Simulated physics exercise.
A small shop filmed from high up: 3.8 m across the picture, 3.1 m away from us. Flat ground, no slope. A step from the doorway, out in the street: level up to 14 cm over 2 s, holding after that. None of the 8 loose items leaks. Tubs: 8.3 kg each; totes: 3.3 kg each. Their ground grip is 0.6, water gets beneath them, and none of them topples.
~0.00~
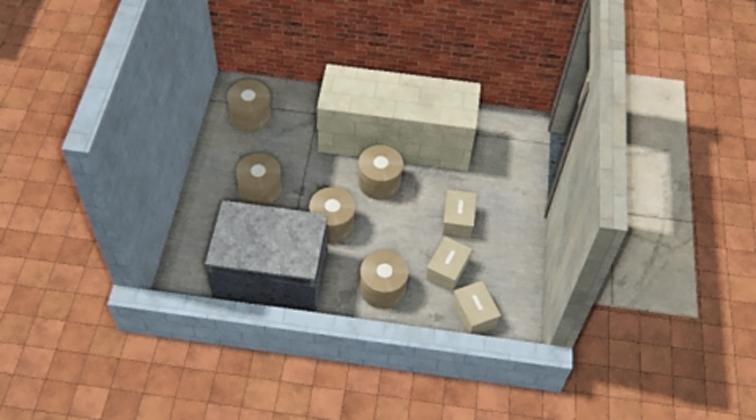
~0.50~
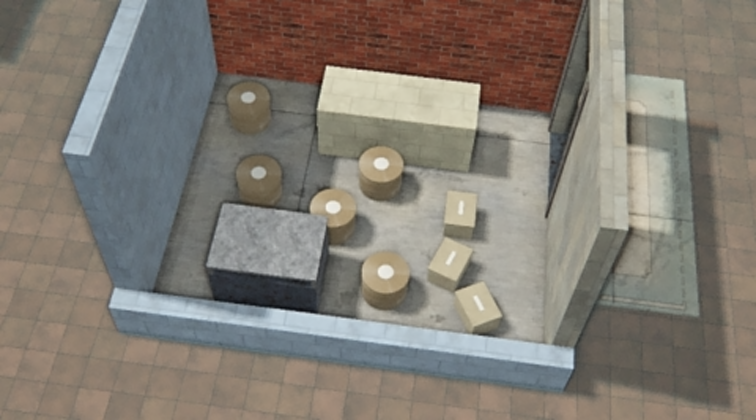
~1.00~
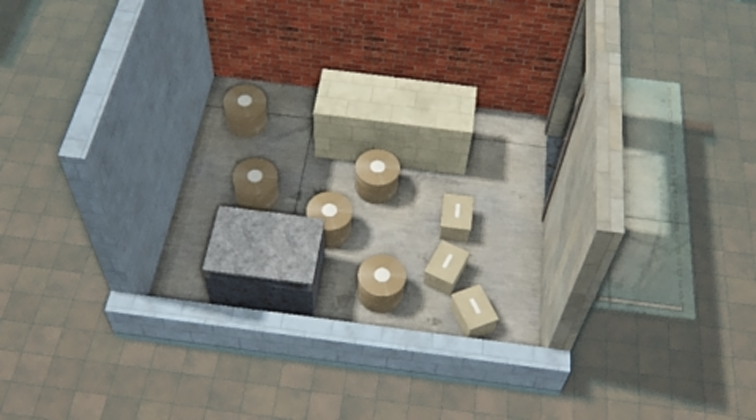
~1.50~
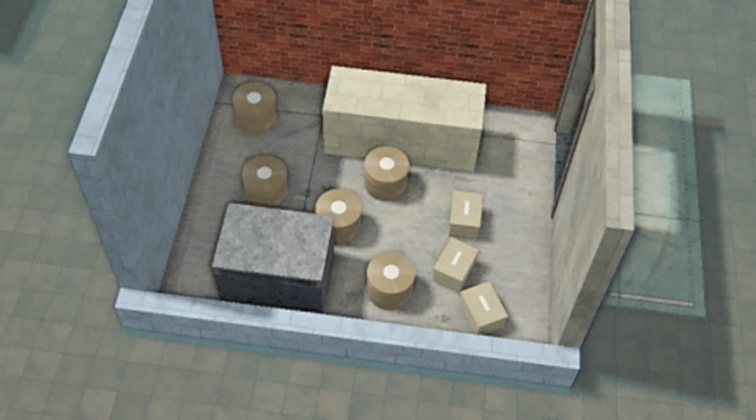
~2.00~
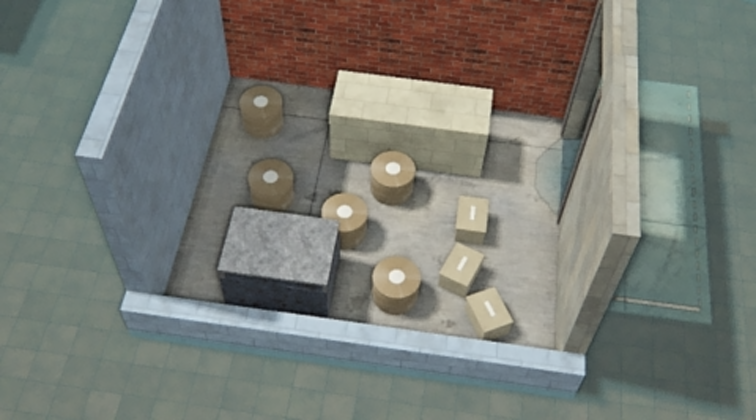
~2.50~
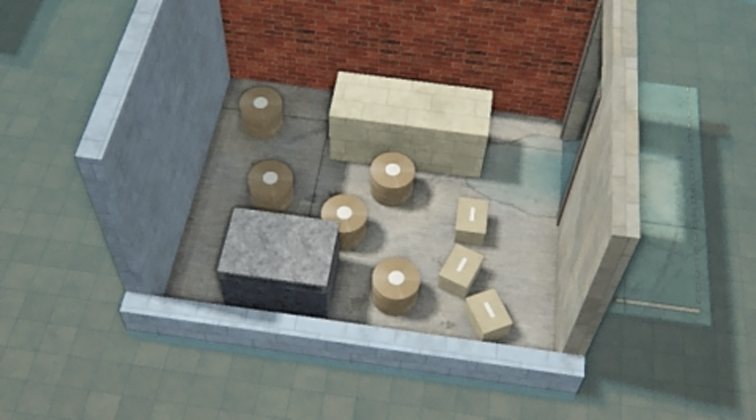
The clip opens on a roofless brick-backed shop seen from above, with round tubs, small boxes and two large blocks on its floor. Outside, the reddish paving turns grey-green as water spreads over it, then a thin sheet slips in at the right-hand doorway while the tubs and boxes stay put.
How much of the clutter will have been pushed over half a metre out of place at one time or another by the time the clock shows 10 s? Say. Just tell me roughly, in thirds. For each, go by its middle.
The middle of three bands.
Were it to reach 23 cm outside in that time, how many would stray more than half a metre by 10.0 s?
In that case the number is 7.
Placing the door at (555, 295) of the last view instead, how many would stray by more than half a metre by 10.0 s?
Count: 7.
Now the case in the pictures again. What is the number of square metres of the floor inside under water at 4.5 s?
Wet: Near 5.0 m2.
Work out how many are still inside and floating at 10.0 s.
It comes to 4.
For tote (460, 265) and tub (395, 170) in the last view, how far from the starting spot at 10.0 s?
80 cm and 5 cm respectively.
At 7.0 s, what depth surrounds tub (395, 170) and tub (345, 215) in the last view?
Depths: Near 4 cm, then near 4 cm.
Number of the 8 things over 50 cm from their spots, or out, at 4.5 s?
I count 1 of them.
After 3.5 s 0 of 8 are over 50 cm from their spots; 0 afloat.
After 4.5 s 1 of 8 are over 50 cm from their spots; 1 afloat.
After 7.0 s 2 of 8 are over 50 cm from their spots; 4 afloat.
After 10.0 s 4 of 8 are over 50 cm from their spots, and 4 have been at some point; 4 afloat.
